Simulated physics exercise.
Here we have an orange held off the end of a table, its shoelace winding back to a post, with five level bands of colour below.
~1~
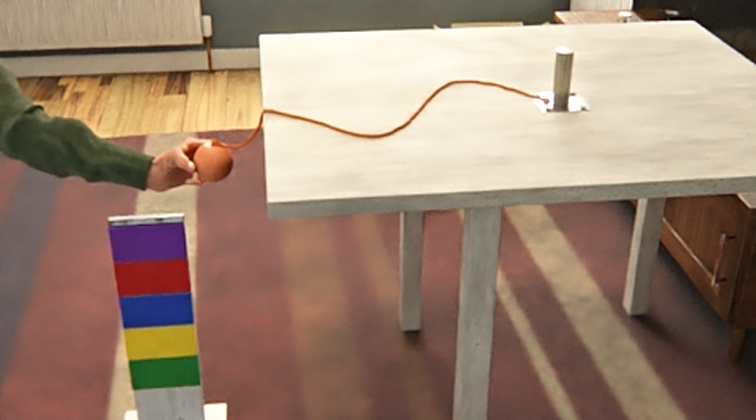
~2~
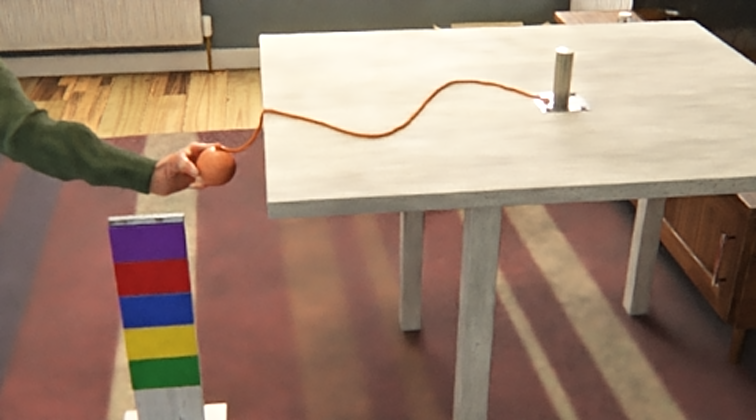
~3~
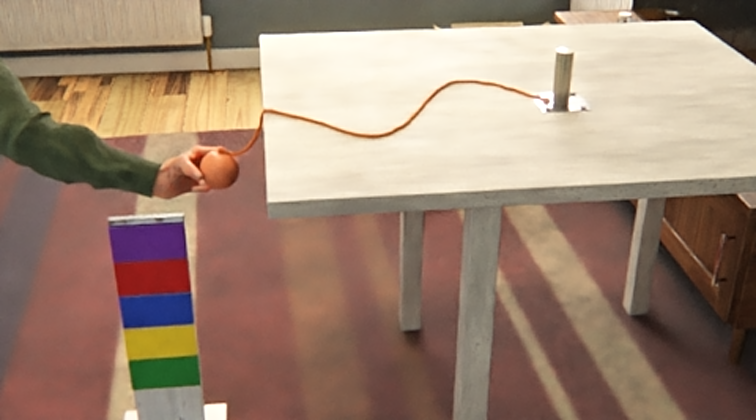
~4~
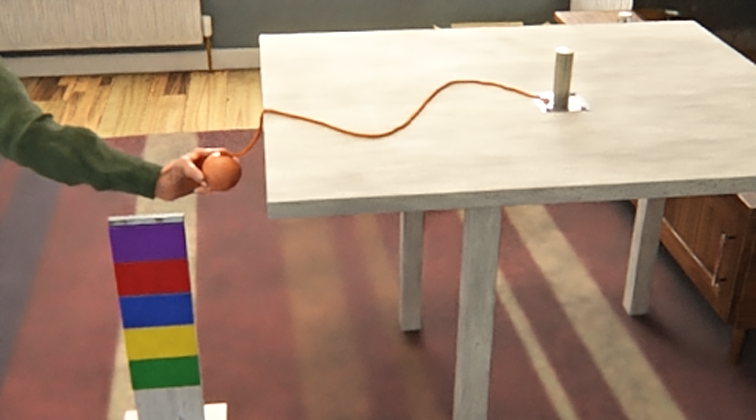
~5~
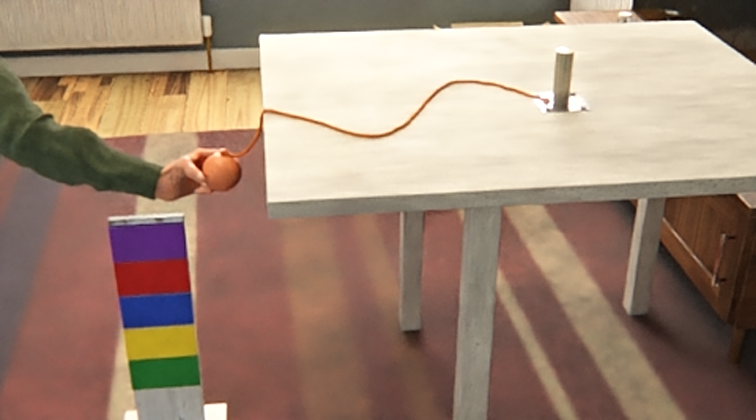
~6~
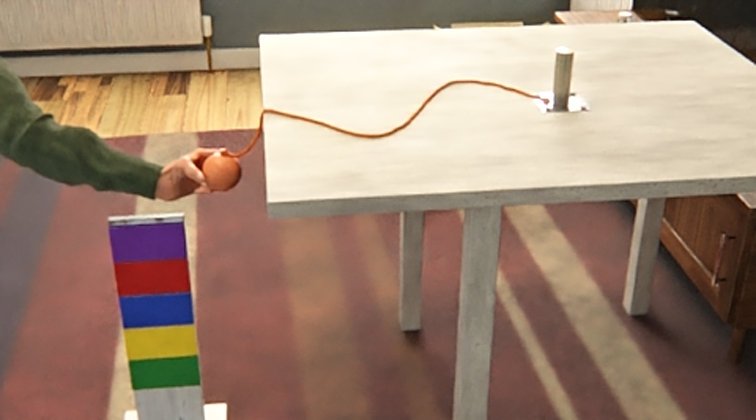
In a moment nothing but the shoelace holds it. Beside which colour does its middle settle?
Its middle rests at the blue band.
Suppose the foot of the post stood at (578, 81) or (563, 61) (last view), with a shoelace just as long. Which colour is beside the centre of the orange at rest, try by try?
Taking them in turn: Red; red.
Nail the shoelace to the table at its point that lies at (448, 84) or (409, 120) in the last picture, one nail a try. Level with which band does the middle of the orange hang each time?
One after the other, red; purple.
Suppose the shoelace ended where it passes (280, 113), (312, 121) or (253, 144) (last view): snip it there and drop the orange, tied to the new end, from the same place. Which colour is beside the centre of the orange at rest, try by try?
It would be purple; higher than all five; red.
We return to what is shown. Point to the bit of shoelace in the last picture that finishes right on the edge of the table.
Near (375, 136).
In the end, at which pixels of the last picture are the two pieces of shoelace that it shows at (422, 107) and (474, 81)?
About (350, 105), and the other about (454, 103).
Early on, orange near (261, 281); level with red.
Midway, orange near (272, 292); level with blue.
Finally, orange near (271, 299); level with blue. The blue one.
